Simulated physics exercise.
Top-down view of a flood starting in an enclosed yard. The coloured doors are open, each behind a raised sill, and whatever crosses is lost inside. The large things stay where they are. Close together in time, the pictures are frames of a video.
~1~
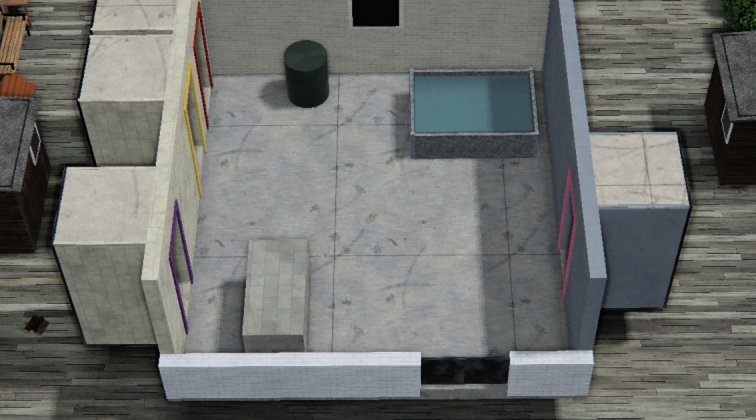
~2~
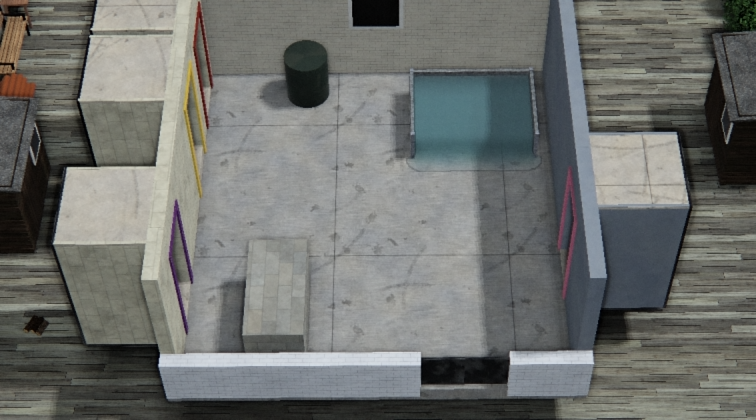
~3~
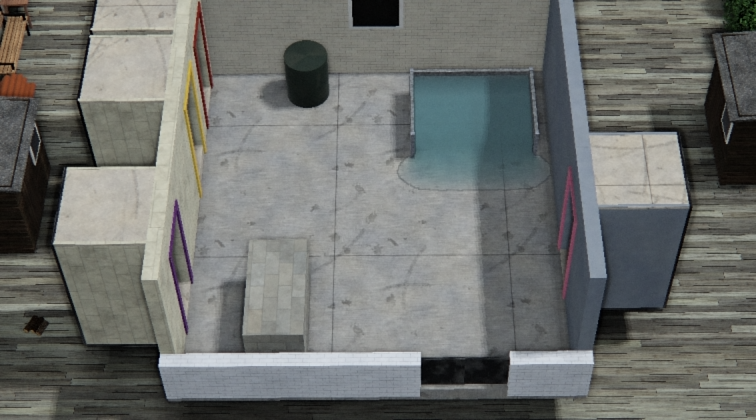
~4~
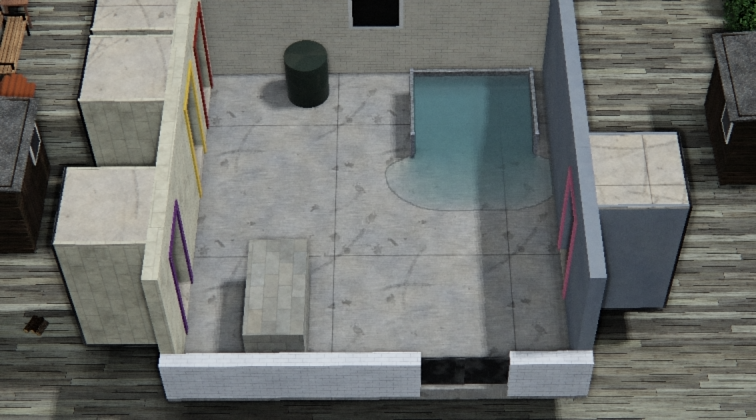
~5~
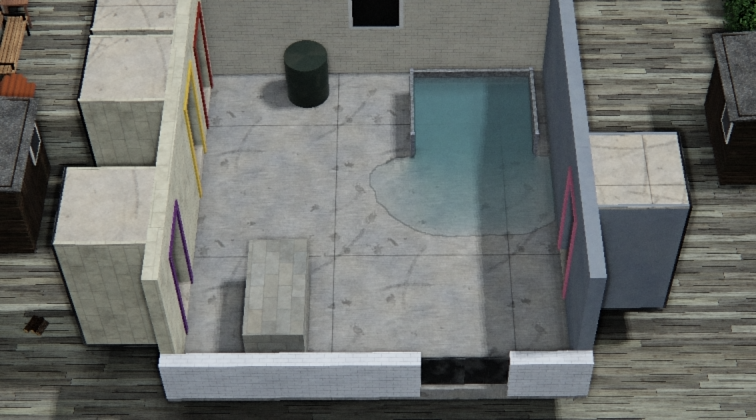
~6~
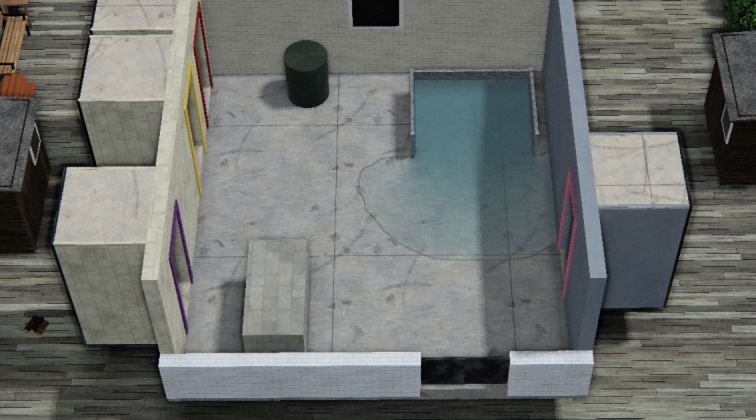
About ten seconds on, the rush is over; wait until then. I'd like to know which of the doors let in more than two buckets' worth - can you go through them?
The pink door tops two buckets, the yellow door never tops two buckets, the purple door never tops two buckets, the red door never tops two buckets.
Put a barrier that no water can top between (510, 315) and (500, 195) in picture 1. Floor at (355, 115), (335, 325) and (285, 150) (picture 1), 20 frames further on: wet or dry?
Taking the points in turn, they are high and dry, inundated and high and dry.
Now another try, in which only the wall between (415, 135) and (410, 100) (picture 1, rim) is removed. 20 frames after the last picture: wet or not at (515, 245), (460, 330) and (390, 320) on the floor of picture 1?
Taken in turn they're unwetted, unwetted and unwetted.
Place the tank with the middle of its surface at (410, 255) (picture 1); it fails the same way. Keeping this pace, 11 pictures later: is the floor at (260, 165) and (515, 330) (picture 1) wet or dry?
Points in order: Bare; inundated.
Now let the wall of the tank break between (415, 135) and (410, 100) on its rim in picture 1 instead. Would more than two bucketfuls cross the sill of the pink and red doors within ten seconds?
Pink: Under the line; red: Over the line.
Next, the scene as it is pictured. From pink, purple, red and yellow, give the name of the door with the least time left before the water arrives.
Clearly the pink door.
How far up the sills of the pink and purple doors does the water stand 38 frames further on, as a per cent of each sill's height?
Respectively about 210 and 30 per cent.
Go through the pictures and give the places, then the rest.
In the first picture, still water in the water tank at (473, 105).
In the second picture, the front is at (539, 158), out from the gap at (474, 149).
In the third picture, the front is at (546, 171), out from the gap at (474, 151).
In the fourth picture, water pours out at (474, 151) and has run to (552, 189).
In the fifth picture, the front is at (554, 216), out from the gap at (474, 151).
In the sixth picture, water pours out at (474, 151) and has run to (530, 252).
A moment on, water covers 35 % of the floor; the pink door wet at the sill, nothing in, the yellow door not reached, the purple door not reached, the red door not reached.
Next, water covers 50 % of the floor; the pink door under two buckets in, the yellow door not reached, the purple door not reached, the red door not reached.
Then, water covers 50 % of the floor; the pink door under two buckets in, the yellow door not reached, the purple door not reached, the red door not reached.
Later, water covers 70 % of the floor; the pink door over two buckets in, the yellow door not reached, the purple door wet at the sill, nothing in, the red door not reached.
In the end, water covers 95 % of the floor; the pink door over two buckets in, the yellow door wet at the sill, nothing in, the purple door wet at the sill, nothing in, the red door under two buckets in.
